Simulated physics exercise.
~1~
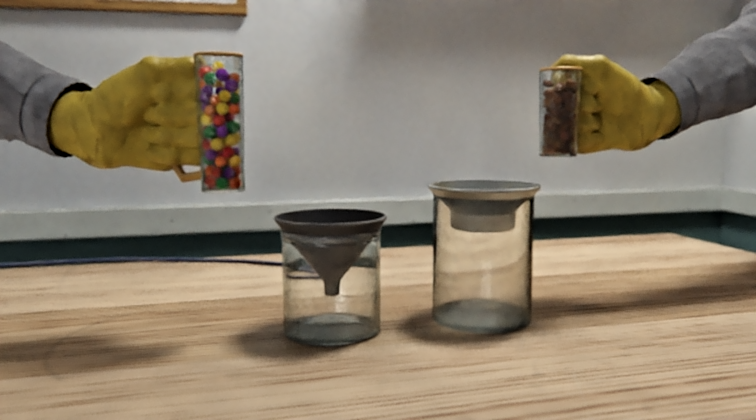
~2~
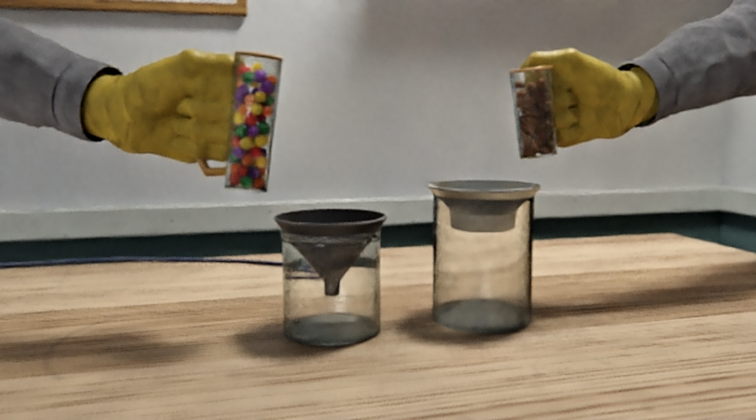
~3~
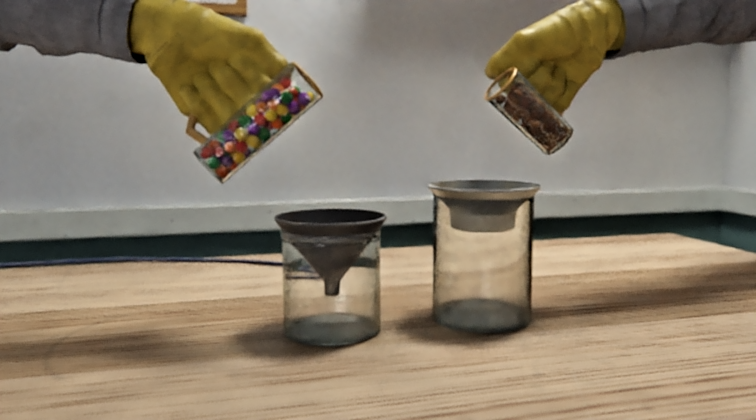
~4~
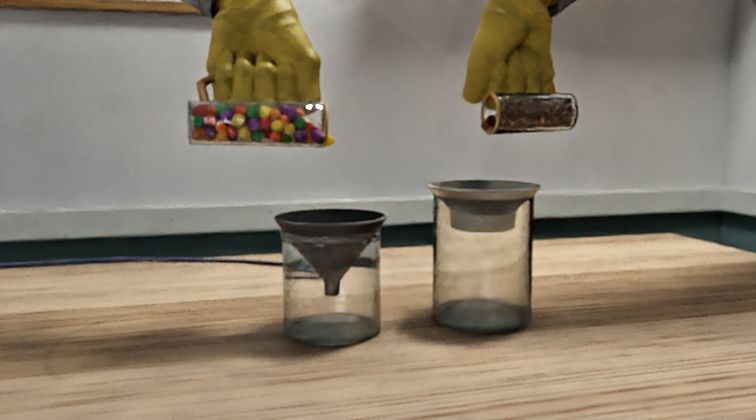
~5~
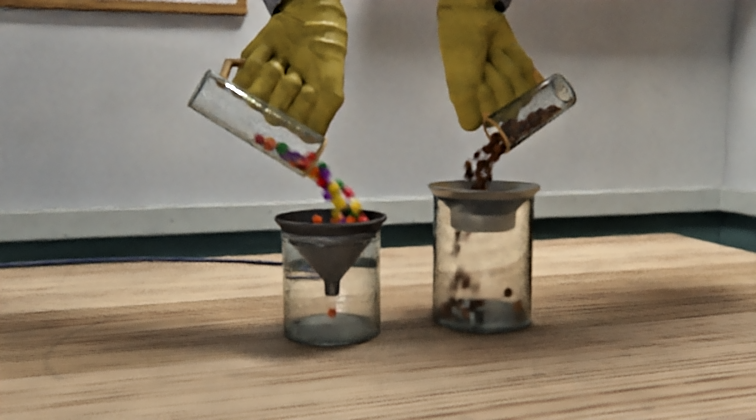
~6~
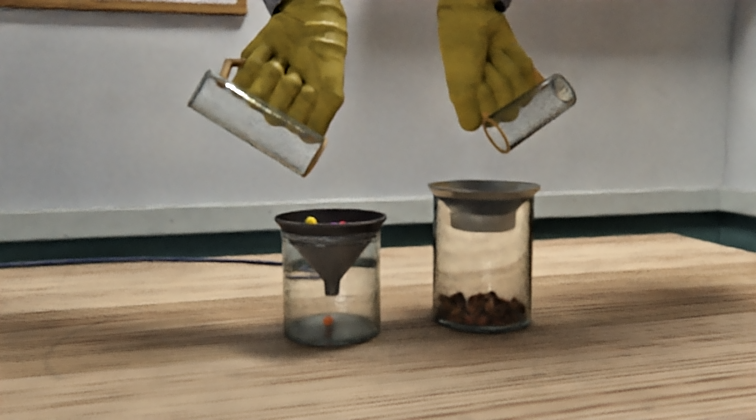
Two yellow-gloved hands move inward and tip clear cups over funnels set in glass jars, pouring colorful balls on the left and small brown pieces on the right. The cups empty; most balls stay caught in the left funnel, while the brown pieces all settle in the right jar.
